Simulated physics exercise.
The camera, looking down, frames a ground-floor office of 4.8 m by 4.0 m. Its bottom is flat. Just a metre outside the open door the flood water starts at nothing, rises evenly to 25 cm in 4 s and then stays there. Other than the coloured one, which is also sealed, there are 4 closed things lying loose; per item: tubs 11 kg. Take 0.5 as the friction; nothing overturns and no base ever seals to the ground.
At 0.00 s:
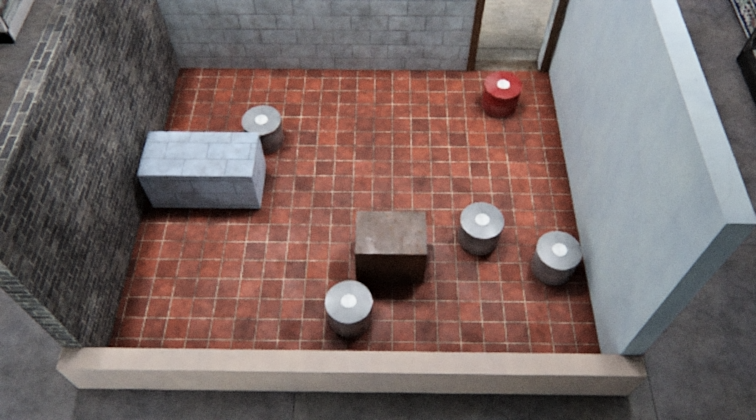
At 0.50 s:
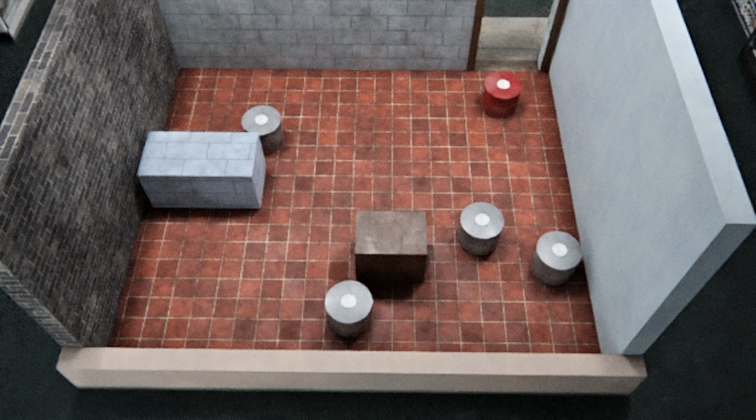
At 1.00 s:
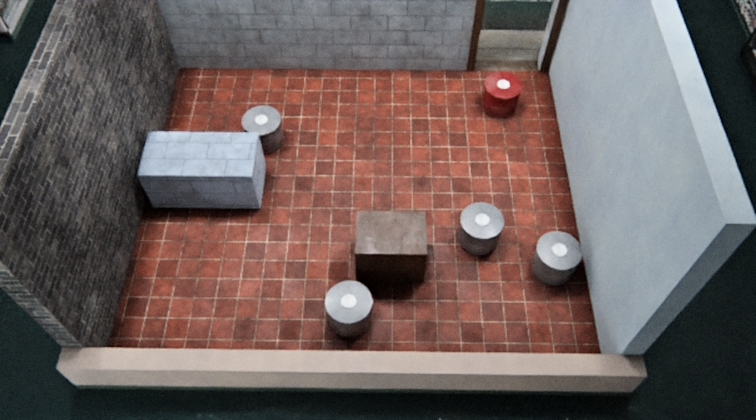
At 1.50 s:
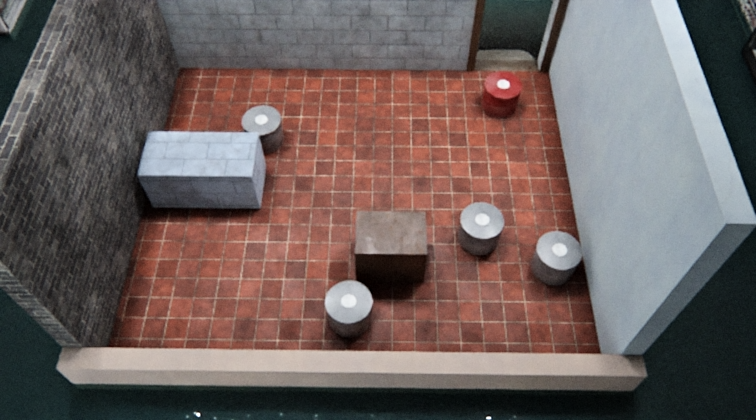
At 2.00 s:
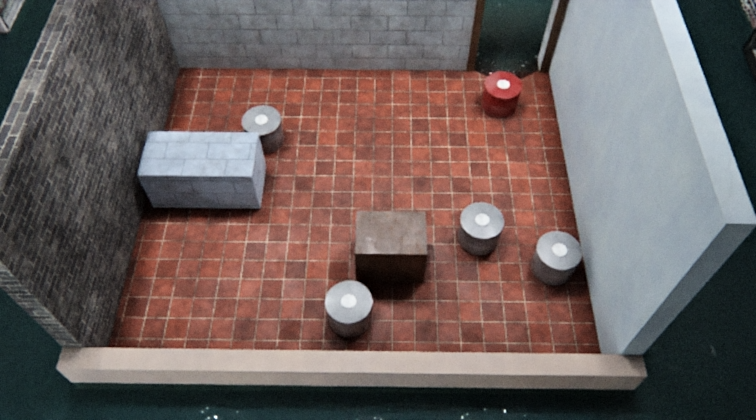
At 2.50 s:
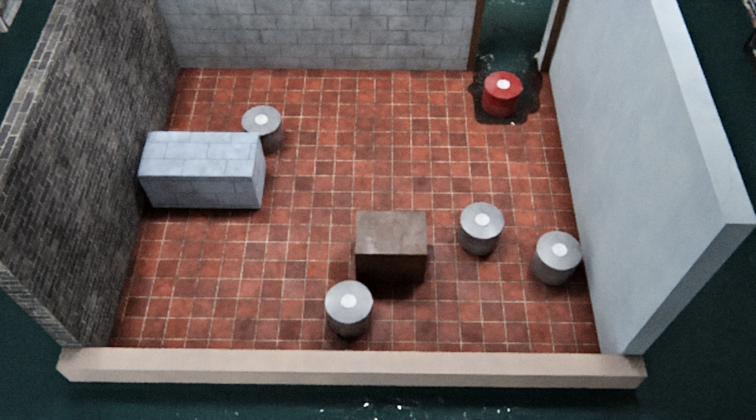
Dark water spreading over the ground outside a walled, red-tiled room, then creeping through the doorway around a still red tub.
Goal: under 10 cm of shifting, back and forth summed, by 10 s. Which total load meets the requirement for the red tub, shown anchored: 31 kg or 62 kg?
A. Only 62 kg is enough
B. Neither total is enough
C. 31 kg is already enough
Answer: A.
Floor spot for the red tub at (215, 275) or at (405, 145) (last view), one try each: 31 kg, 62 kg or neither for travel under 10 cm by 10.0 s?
The light mass does it, then the light mass does it.
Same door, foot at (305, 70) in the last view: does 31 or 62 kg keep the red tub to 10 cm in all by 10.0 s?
Short version: The light mass is sufficient.
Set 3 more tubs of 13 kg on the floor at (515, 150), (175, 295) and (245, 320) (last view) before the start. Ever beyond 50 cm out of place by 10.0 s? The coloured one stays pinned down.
The first comes out below the threshold, the second below the threshold, the third below the threshold.
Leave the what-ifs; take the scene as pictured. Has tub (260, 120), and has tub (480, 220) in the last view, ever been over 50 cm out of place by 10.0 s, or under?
So that's not as far for the first and not as far for the second.
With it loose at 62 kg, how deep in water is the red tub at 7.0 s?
Around 8 cm.
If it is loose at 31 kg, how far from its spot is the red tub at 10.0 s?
Shift: Roughly 30 cm.
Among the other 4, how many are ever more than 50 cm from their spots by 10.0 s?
The count comes to 1.
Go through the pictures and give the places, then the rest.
In the first frame, the red tub at (503, 85) rests on the ground; 0.0 m2 under water; 0 of 5 have shifted.
In the second frame, the red tub at (503, 85), on the bottom; water covers 0.0 m2; 0 of 5 have shifted.
In the third frame, the red tub at (503, 85), on the bottom; water covers 0.0 m2; 0 of 5 have shifted.
In the fourth frame, the red tub at (503, 85), on the bottom; water covers 0.0 m2; 0 of 5 have shifted.
In the fifth frame, the red tub at (503, 85), on the bottom; water covers 0.1 m2; 0 of 5 have shifted.
In the sixth frame, the red tub at (503, 85), on the bottom; 0.4 m2 under water; 0 of 5 have shifted.
After 3.5 s the red tub would be 0 cm from its start with 31 kg and 0 cm from its start with 62 kg; 6 cm of water round it then.
After 4.5 s the red tub would be 0 cm from its start with 31 kg and 0 cm from its start with 62 kg; 8 cm of water round it then.
After 7.0 s the red tub would be 22 cm from its start with 31 kg and 0 cm from its start with 62 kg; 8 cm of water round it then.
After 10.0 s the red tub would be 30 cm from its start with 31 kg and 0 cm from its start with 62 kg; 9 cm of water round it then.
